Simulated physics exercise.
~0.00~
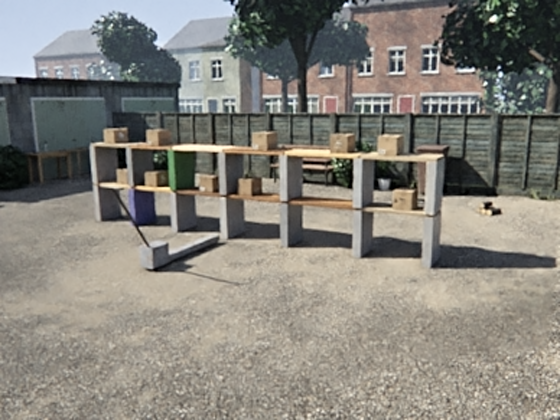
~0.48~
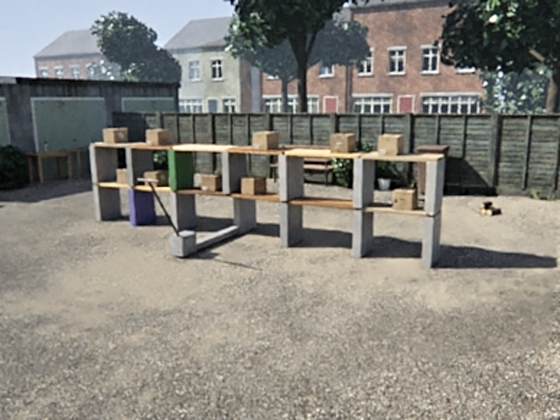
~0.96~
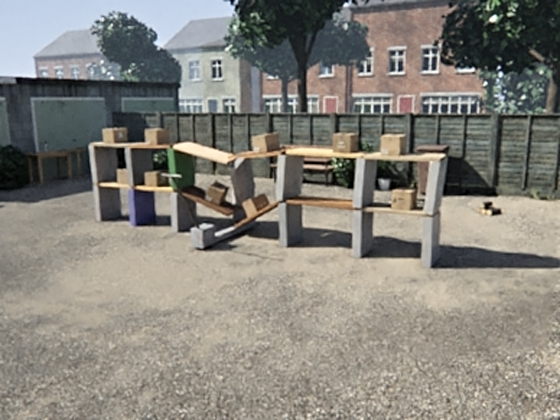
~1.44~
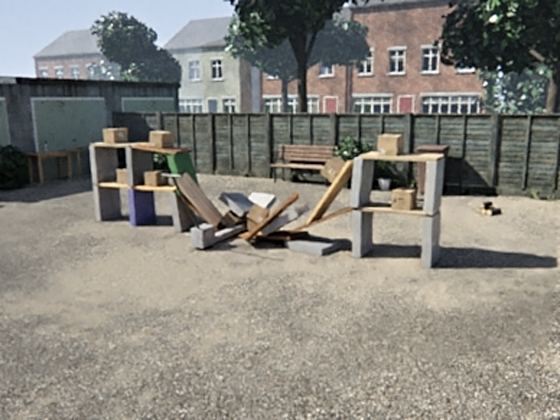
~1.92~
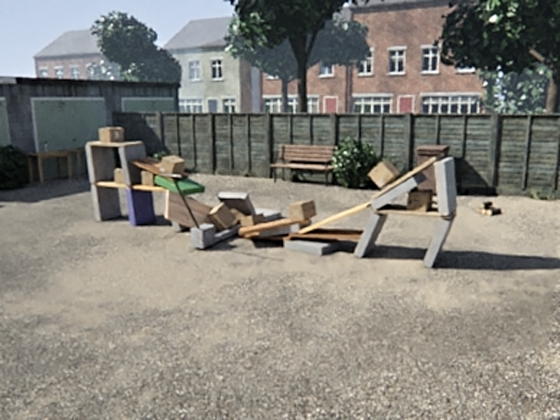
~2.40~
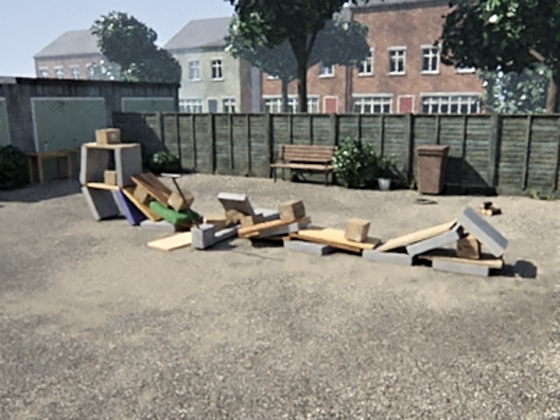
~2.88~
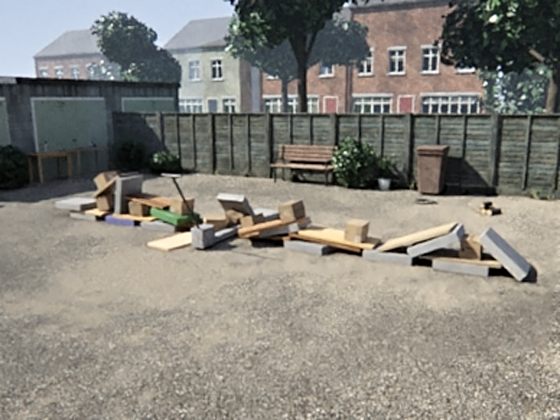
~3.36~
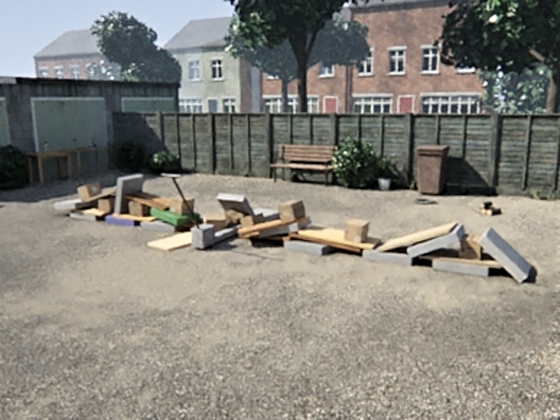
A low grey jack slides right across a gravel yard, towards the foot of an upright in a two-tier row of grey uprights and wooden boards holding cartons, seen from the front by a still camera. A green upright stands in the upper tier and a blue one below, left of centre, before a fence and brick houses. The middle boards sag and collapse into a heap. The right end then leans and falls, while the green upright tips over. Finally the left end topples with the blue upright, leaving everything in a low, motionless line of wreckage.
